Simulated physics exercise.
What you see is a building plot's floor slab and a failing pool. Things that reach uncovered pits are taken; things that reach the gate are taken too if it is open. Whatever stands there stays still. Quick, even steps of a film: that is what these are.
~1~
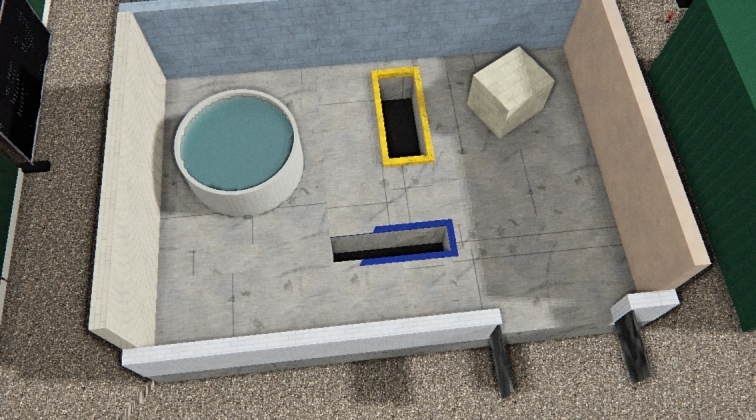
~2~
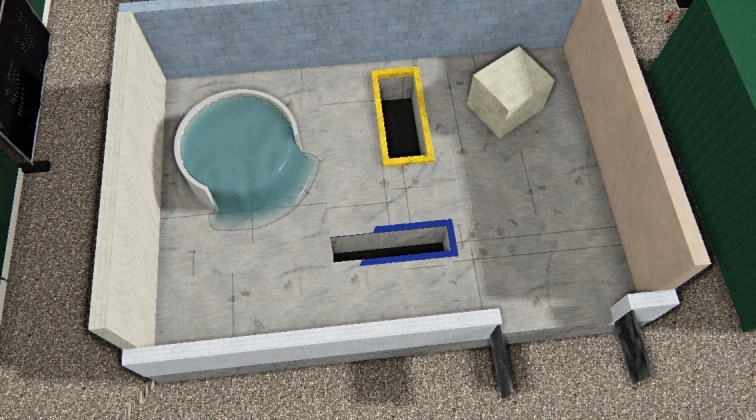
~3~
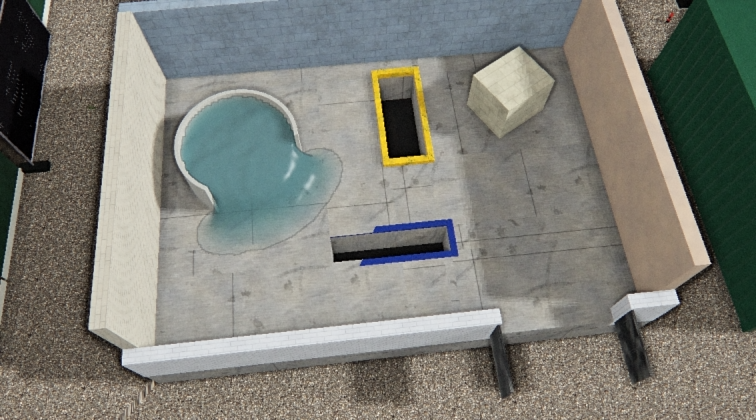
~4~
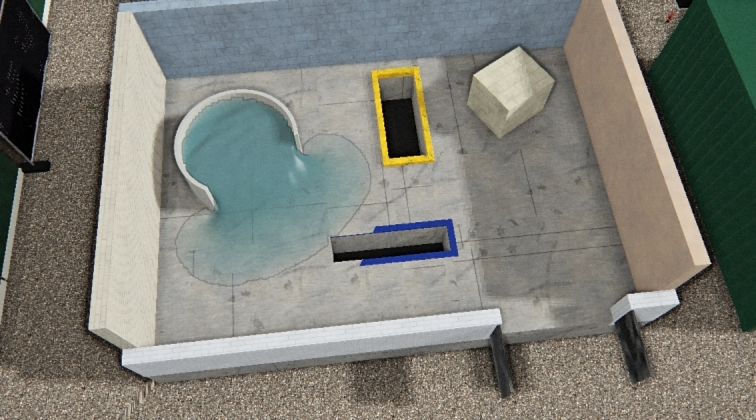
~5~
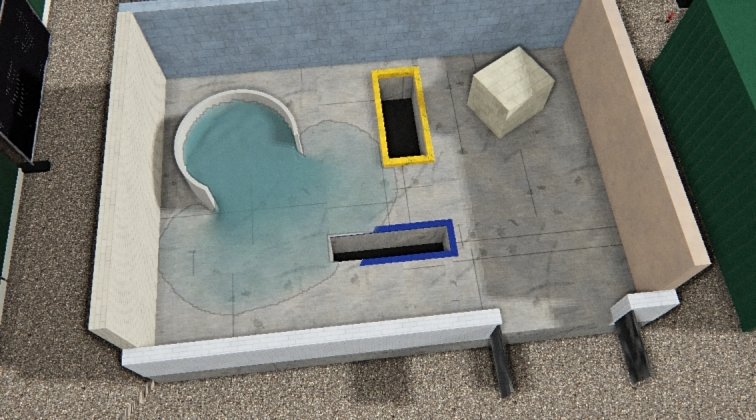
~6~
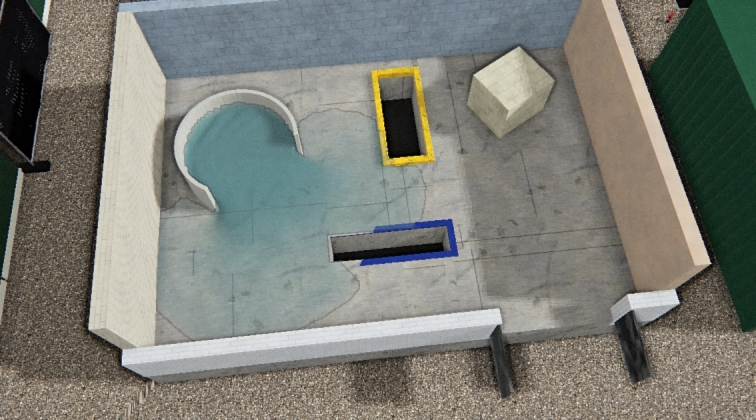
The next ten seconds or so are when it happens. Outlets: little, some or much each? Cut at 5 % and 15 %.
The gate: Some. The blue pit: Much. The yellow pit: Little.
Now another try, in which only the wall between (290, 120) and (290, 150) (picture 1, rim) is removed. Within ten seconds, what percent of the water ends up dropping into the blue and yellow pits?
Out of every hundred parts, blue takes 14 and yellow takes 35.
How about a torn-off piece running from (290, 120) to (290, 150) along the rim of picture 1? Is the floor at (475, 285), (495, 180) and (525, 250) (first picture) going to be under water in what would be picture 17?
Unsoaked, then soaked, then soaked.
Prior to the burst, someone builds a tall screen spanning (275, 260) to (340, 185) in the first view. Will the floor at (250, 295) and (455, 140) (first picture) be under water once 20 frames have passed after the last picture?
Soaked, untouched.
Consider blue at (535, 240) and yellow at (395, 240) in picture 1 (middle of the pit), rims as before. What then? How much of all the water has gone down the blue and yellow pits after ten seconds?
Looks like blue collects 12 percent and yellow collects 25 percent.
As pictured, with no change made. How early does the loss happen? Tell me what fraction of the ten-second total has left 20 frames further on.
My reading is about 60 per cent.
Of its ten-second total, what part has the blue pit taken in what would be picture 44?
I'd say some 85 per cent.
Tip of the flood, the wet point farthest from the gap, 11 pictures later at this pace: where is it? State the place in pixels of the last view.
I'd point to (623, 256).
A moment on, water covers 40 % of the floor; the gate 0 %, the blue pit 11 %, the yellow pit 1 %.
Next, water covers 55 % of the floor; the gate 0 %, the blue pit 20 %, the yellow pit 1 %.
Then, water covers 65 % of the floor; the gate 0 %, the blue pit 27 %, the yellow pit 1 %.
Later, water covers 75 % of the floor; the gate 3 %, the blue pit 35 %, the yellow pit 1 %.
In the end, water covers 95 % of the floor; the gate 8 %, the blue pit 40 %, the yellow pit 1 %.
